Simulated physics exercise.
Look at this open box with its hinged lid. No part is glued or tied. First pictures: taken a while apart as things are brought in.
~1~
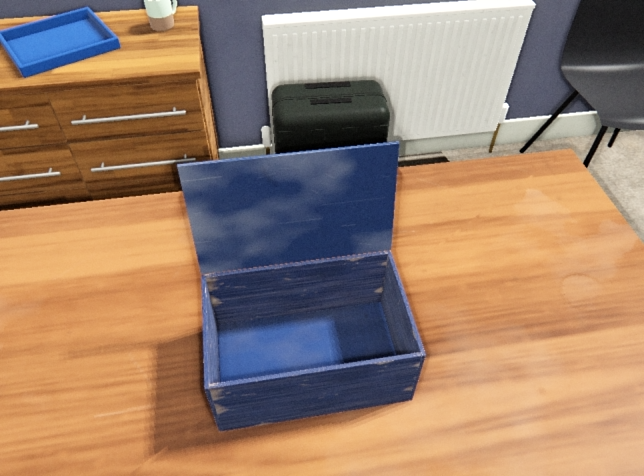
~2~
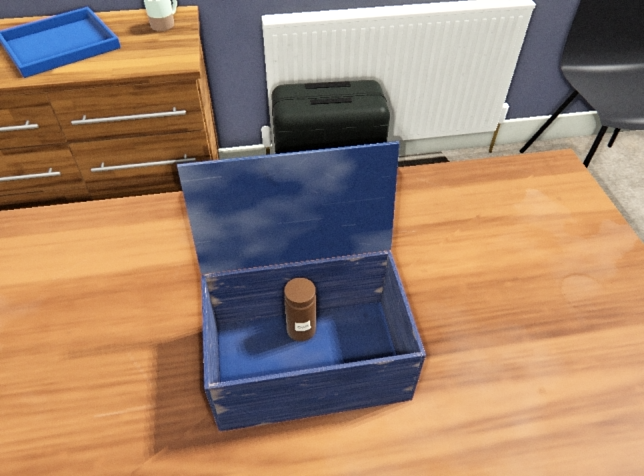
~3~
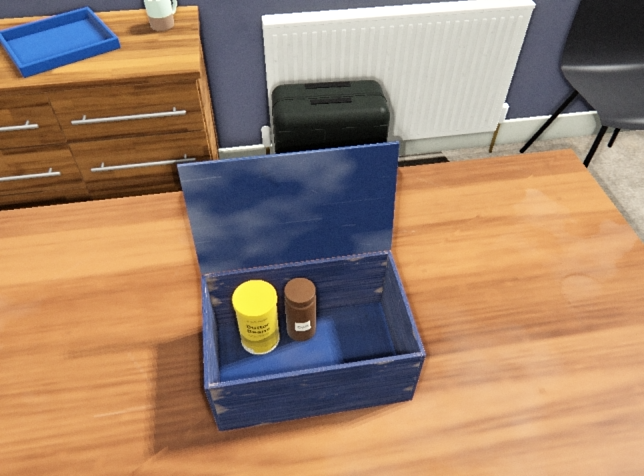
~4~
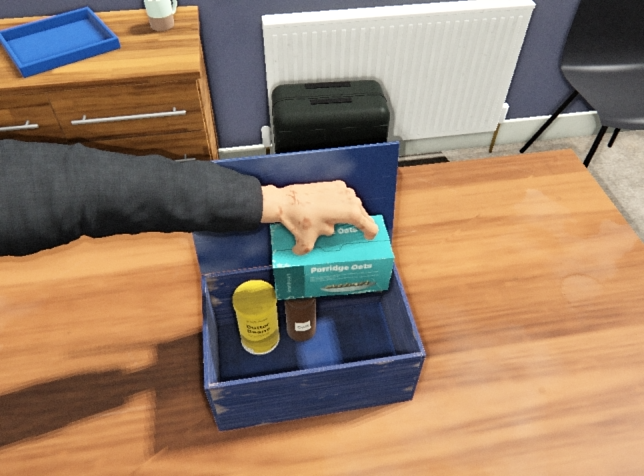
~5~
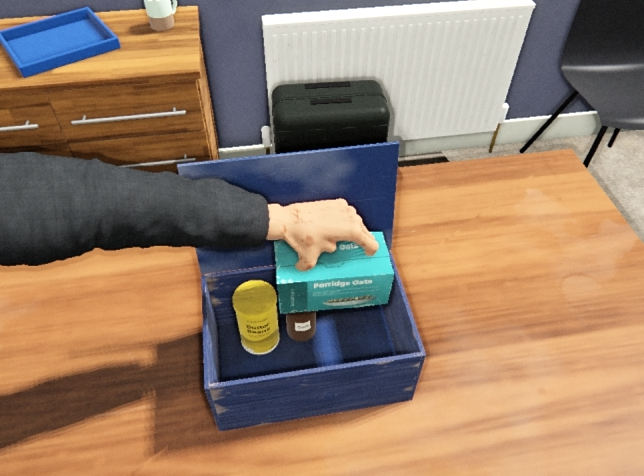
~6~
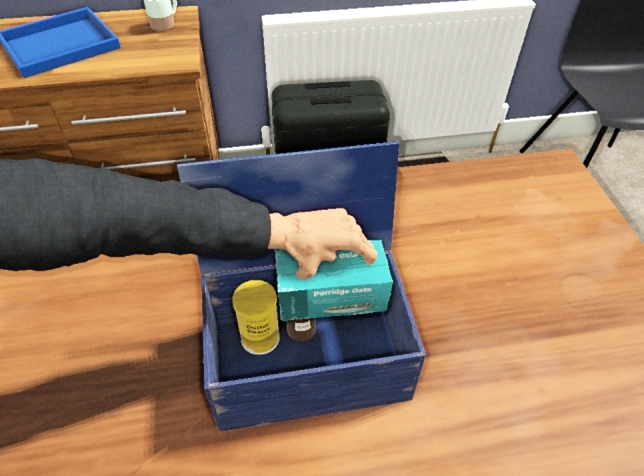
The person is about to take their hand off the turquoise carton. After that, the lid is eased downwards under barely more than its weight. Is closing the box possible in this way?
Yes.
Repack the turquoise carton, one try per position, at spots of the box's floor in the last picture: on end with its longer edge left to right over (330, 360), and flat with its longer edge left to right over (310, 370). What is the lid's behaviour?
Case one: Lid stays raised; case two: Lid goes down.
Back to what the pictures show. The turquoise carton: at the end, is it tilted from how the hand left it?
Looking at the last picture, it sits at an angle.
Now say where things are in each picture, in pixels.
The last thing is not in view yet, in the first picture.
The last thing is not in view yet, in the second picture.
The last thing is not in view yet; yellow tin (258, 319), in the third picture.
Coming down; turquoise carton (329, 258); yellow tin (258, 319), in the fourth picture.
Coming down; turquoise carton (332, 272); yellow tin (258, 319), in the fifth picture.
Put in, still held; turquoise carton (331, 280); yellow tin (258, 319), in the sixth picture.
Then, 0.50 s after the last picture, turquoise carton on its side near (327, 350).
Then, 1.60 s after the last picture, lid 57° above the rim; turquoise carton on its side near (327, 353).
Then, 1.90 s after the last picture, lid 17° above the rim; turquoise carton on its side near (327, 353).
At rest, lid shut; tipped over in the box, turquoise carton; the other 2 in place. Seen from the same camera at the end, turquoise carton near (327, 353).
